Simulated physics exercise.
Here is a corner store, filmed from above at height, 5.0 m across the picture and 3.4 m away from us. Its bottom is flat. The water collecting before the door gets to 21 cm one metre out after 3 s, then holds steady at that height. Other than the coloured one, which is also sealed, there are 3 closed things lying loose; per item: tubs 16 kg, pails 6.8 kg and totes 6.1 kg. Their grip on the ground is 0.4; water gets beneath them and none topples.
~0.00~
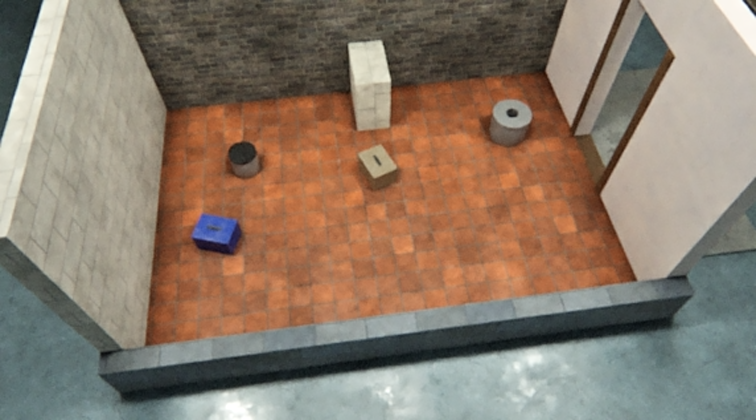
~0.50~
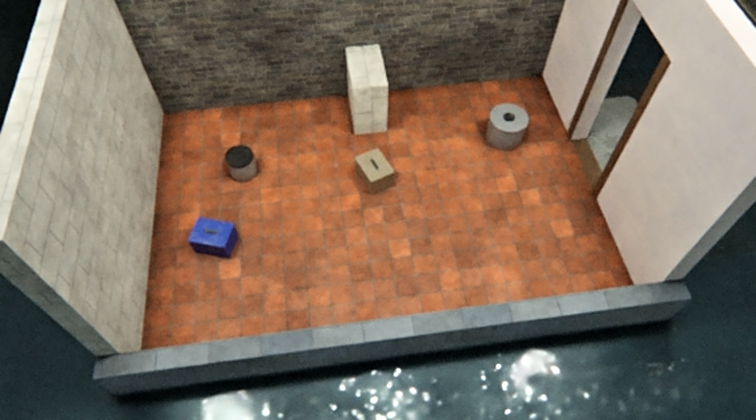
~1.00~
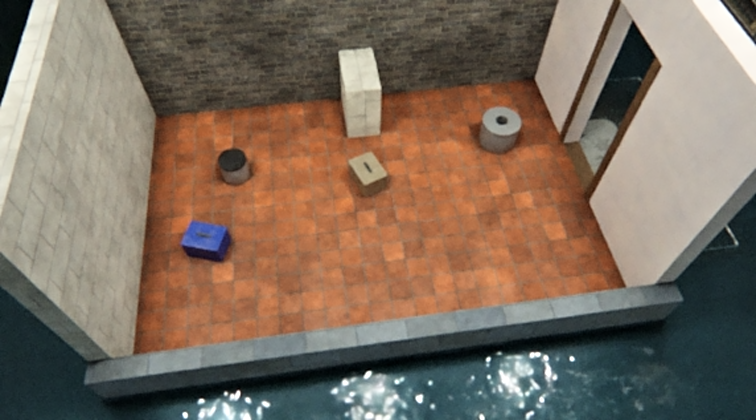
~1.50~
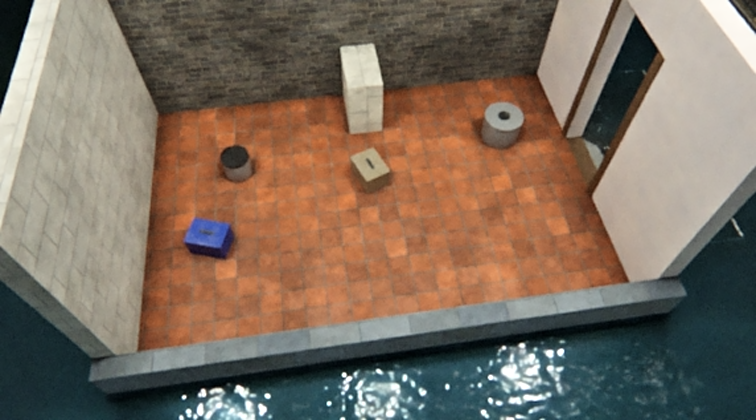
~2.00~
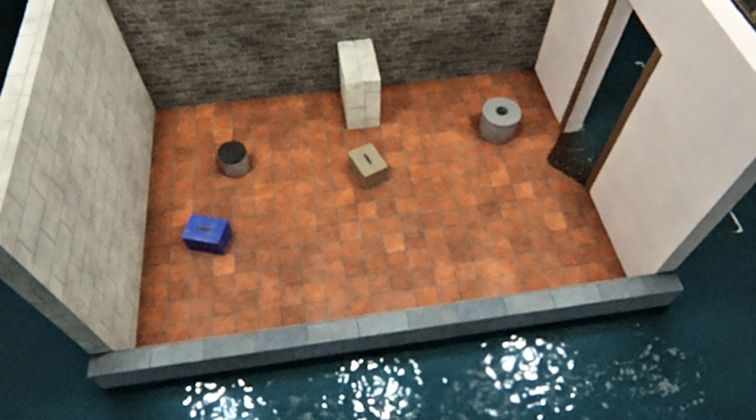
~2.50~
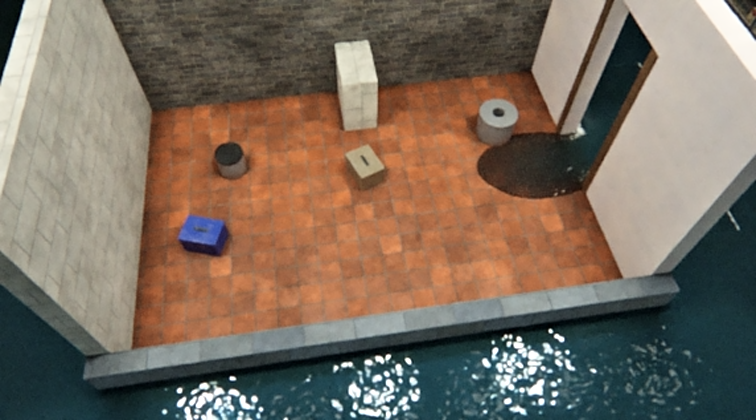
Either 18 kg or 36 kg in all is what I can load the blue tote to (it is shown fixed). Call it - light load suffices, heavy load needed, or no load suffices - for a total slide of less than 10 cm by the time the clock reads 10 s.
My call: Light load suffices.
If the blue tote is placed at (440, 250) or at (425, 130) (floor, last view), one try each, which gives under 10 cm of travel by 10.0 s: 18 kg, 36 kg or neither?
Result, try 1: Both pass; try 2: Both pass.
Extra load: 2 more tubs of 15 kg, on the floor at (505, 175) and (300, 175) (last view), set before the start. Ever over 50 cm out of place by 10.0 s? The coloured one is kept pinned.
Note, in sequence: Exceeded, not exceeded.
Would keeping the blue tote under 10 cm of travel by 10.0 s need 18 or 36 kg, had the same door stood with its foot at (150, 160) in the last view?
In that case the smaller load will do.
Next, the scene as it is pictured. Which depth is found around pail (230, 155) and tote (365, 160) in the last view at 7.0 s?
1 and 3 cm.
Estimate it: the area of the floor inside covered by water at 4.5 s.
Roughly 8.5 m2.
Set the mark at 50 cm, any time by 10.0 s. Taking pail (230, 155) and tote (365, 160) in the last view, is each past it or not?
The first is within the mark and the second is beyond the mark.
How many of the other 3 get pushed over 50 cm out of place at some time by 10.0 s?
The answer here is 1.
After 3.5 s the blue tote would be 0 cm from its start with 18 kg and 0 cm from its start with 36 kg; 0 cm of water round it then.
After 4.5 s the blue tote would be 0 cm from its start with 18 kg and 0 cm from its start with 36 kg; 0 cm of water round it then.
After 7.0 s the blue tote would be 0 cm from its start with 18 kg and 0 cm from its start with 36 kg; 3 cm of water round it then.
After 10.0 s the blue tote would be 0 cm from its start with 18 kg and 0 cm from its start with 36 kg; 8 cm of water round it then.
